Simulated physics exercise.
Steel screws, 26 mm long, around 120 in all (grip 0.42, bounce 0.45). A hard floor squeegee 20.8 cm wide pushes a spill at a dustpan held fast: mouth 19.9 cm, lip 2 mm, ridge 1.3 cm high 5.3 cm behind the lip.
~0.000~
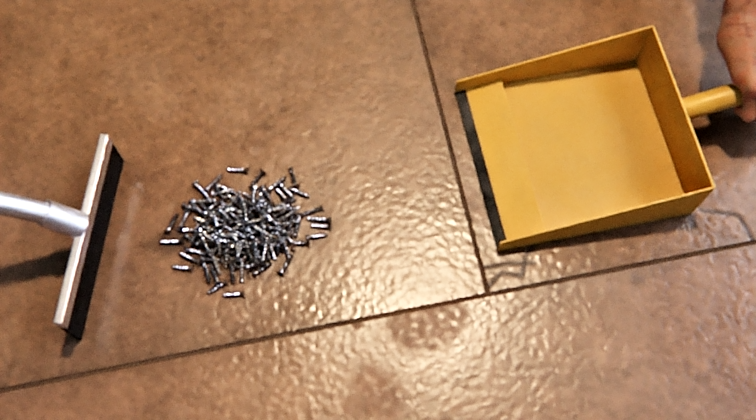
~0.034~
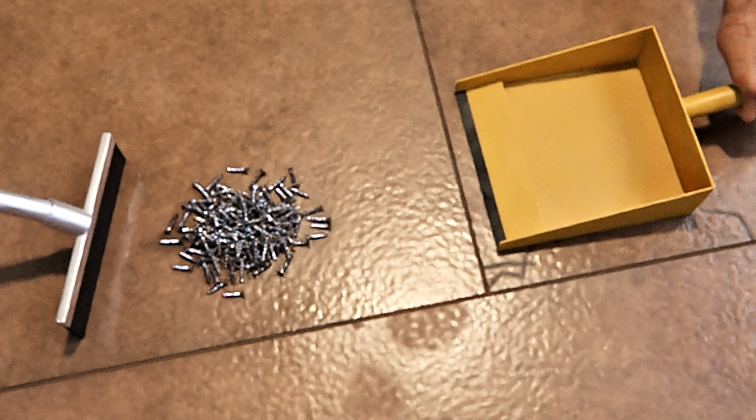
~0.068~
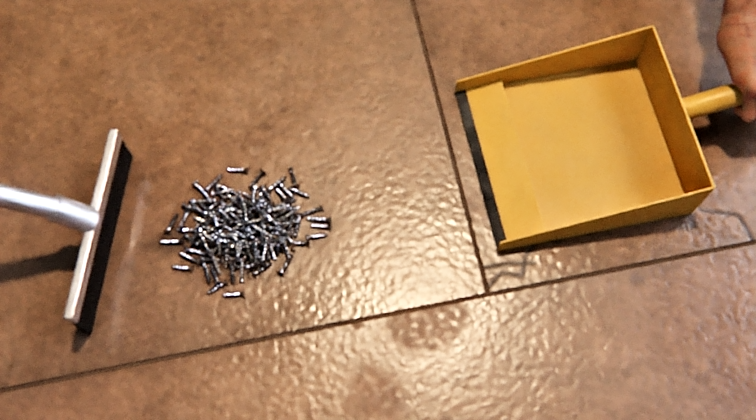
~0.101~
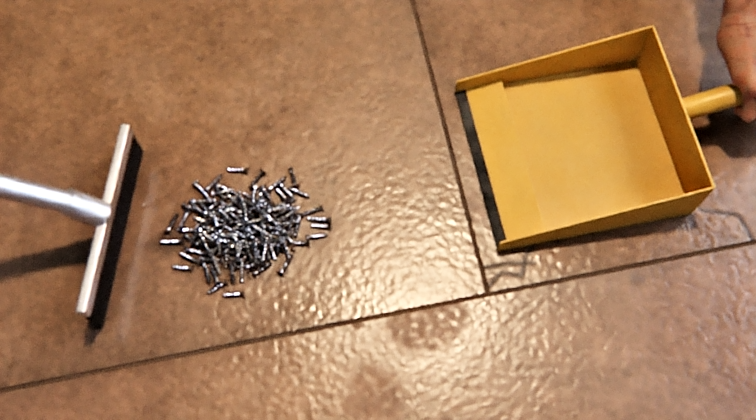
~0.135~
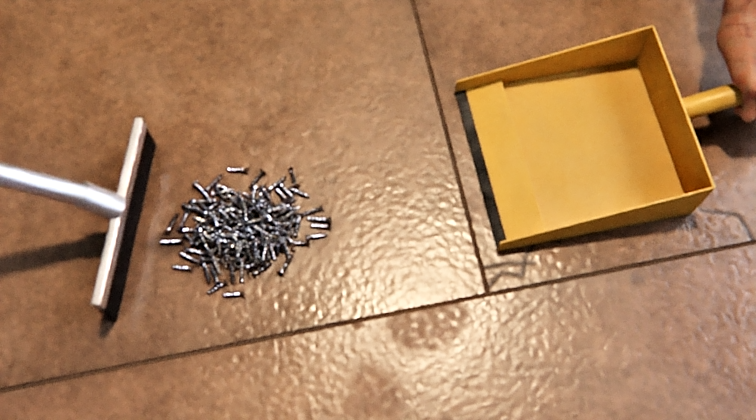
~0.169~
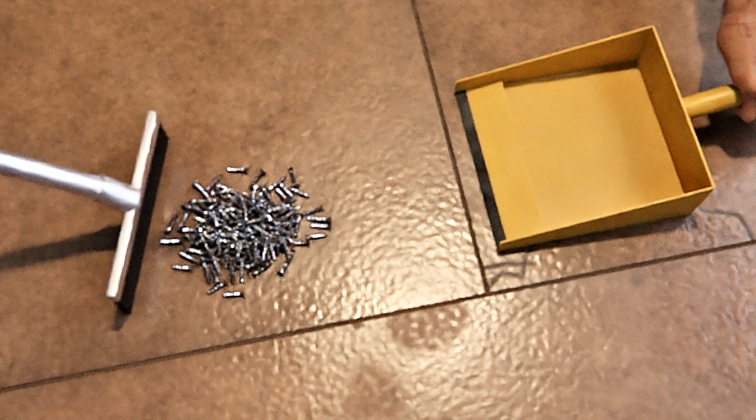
A squeegee with a silvery handle and a pale-backed black blade slides slowly rightward over a glossy brown tiled floor, seen from above at a slight angle. Beside it lies a loose pile of small steel screws, and at the right a hand holds a yellow dustpan with a dark lip. The blade draws close to the pile, while screws, pan and camera stay still.
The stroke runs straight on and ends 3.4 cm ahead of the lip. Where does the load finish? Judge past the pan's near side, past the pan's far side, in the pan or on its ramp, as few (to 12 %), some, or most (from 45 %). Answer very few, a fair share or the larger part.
Near side very few, far side very few, pan very few.
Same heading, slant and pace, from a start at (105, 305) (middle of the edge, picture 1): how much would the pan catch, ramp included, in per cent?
Some 0 per cent.
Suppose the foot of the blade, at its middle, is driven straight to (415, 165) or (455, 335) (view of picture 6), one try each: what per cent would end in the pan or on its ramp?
About 0 and 0 per cent.
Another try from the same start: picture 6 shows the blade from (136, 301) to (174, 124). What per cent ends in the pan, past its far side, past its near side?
Pan 5, far 0, near 15.
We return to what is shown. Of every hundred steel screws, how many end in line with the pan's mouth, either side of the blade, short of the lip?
Roughly 95 per cent.
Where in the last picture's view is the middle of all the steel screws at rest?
Near (376, 208).
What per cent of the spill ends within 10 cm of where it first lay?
About 40 per cent.
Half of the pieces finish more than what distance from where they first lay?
Some 12 cm.
After 0.50 s, middle of the blade 22 cm from the lip; 0 % over the lip, far side 0 %, near side 0 %.
After 0.71 s, middle of the blade 13 cm from the lip; 0 % over the lip, far side 0 %, near side 0 %.
After 1.05 s, middle of the blade 7 cm from the lip; 0 % over the lip, far side 0 %, near side 0 %.
In the end, at 1.6 s, near side 5 %, far side 0 %, pan 0 %, in front of the lip or behind the blade 95 %.
